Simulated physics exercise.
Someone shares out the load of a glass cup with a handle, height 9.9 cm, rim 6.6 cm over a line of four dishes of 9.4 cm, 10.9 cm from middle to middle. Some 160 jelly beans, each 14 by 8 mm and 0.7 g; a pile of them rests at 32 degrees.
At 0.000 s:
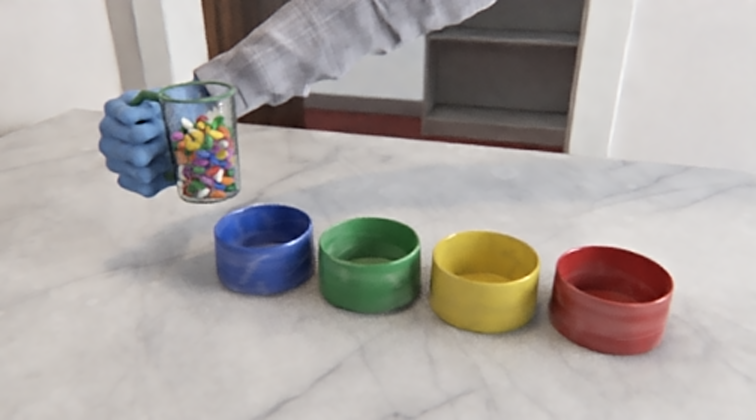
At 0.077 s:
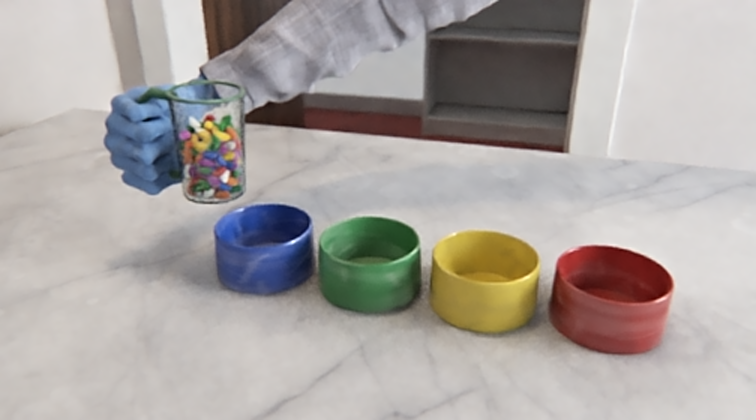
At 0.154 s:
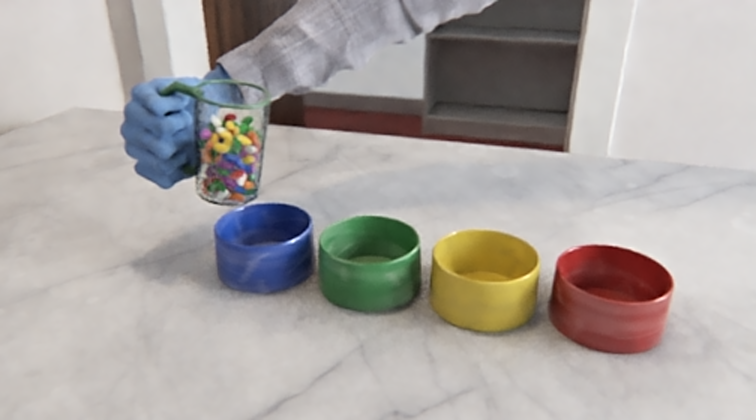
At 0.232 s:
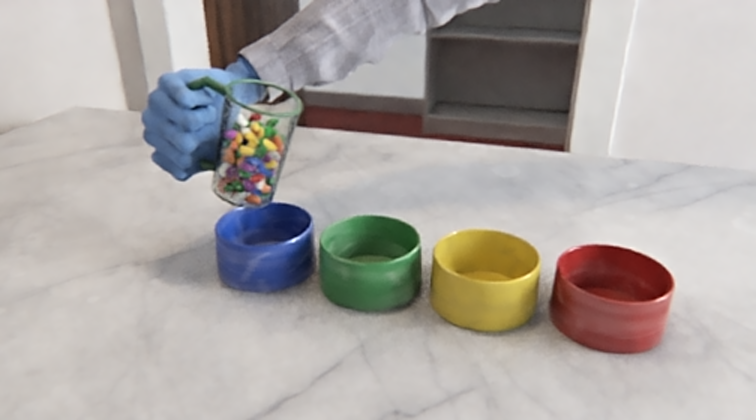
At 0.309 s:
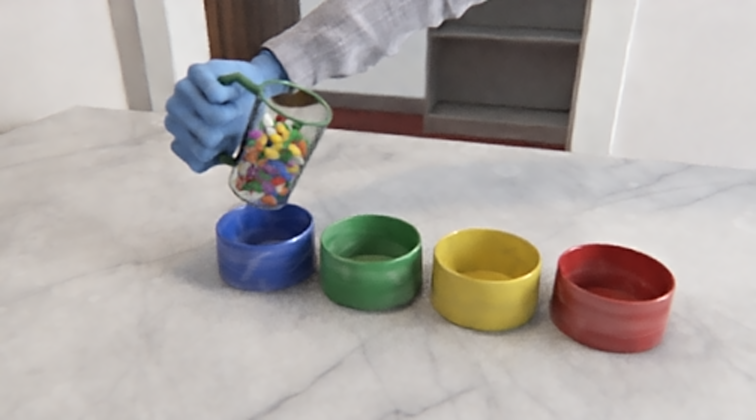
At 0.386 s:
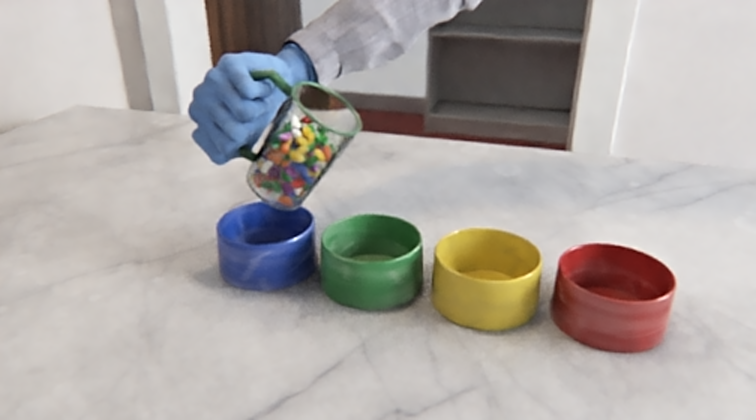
In this clip, a blue-gloved hand holding a clear glass cup of colorful jelly beans moves right above a marble surface, steadily tilting the cup rightward near the blue dish in a row of blue, green, yellow and red dishes.
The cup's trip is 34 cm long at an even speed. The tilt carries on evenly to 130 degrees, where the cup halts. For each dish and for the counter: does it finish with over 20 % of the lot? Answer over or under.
Red over, blue under, green under, yellow under, counter under.
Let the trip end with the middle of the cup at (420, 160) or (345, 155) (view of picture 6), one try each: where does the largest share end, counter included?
The winner: Yellow; green.
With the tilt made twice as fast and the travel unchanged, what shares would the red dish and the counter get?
In that case red 0, counter 10.
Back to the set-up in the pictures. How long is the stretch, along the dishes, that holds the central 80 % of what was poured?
About 5 cm.
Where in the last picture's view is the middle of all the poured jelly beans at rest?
Near (619, 299).
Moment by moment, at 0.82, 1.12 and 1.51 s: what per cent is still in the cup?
In turn: 100, 95, 0.
After 0.82 s, tilt 80 degrees; cup holds 100 %.
After 1.12 s, tilt 111 degrees; cup holds 95 %, red 5 %.
After 1.51 s, tilt 130 degrees; cup holds 0 %, red 100 %.
At rest (1.8 s), red 100 %, blue 0 %, green 0 %, yellow 0 %, counter 0 %.
